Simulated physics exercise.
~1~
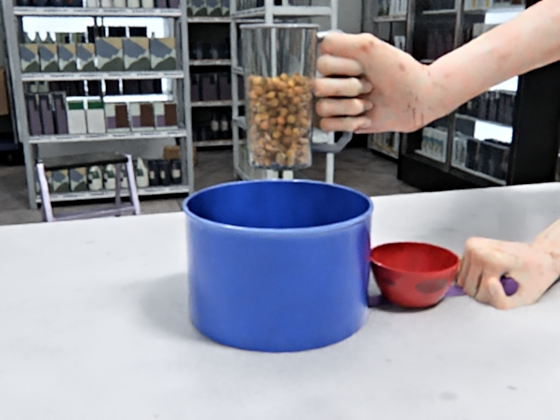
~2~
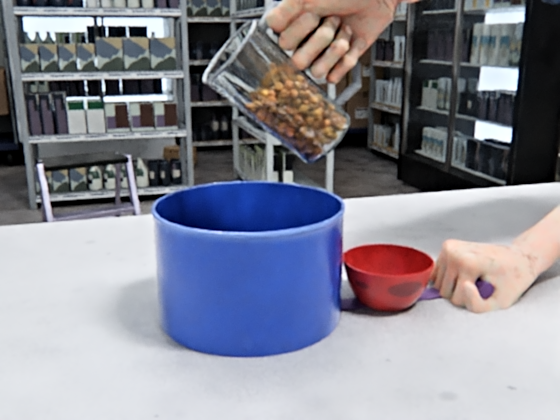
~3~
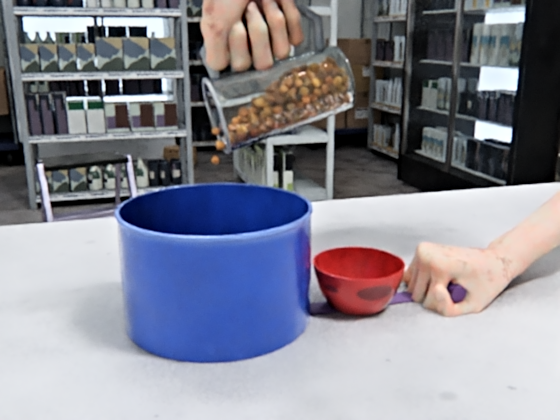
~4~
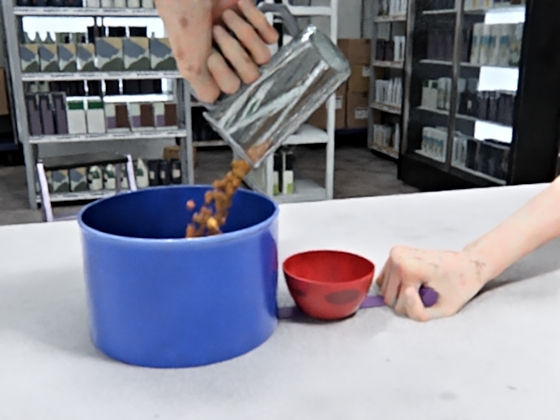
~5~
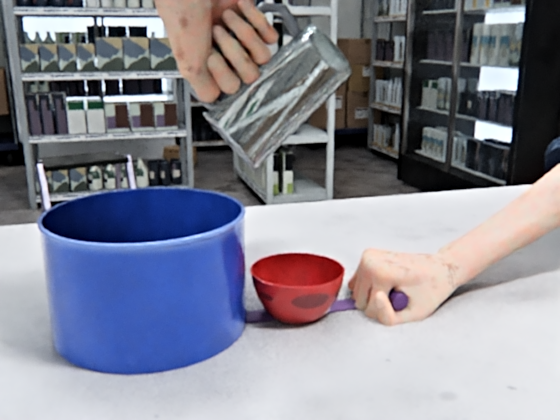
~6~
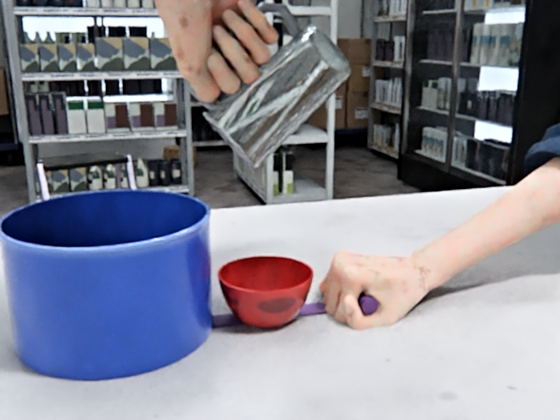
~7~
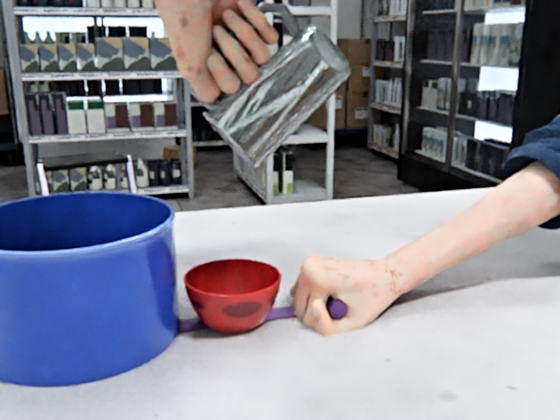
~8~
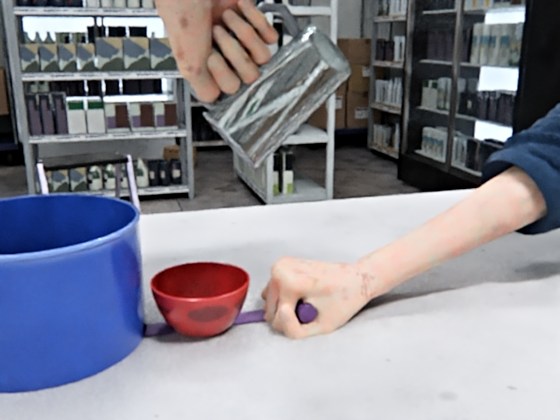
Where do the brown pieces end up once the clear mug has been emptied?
They end up in the blue pot. The red bowl does not catch a share of them, and none are left lying on the table.
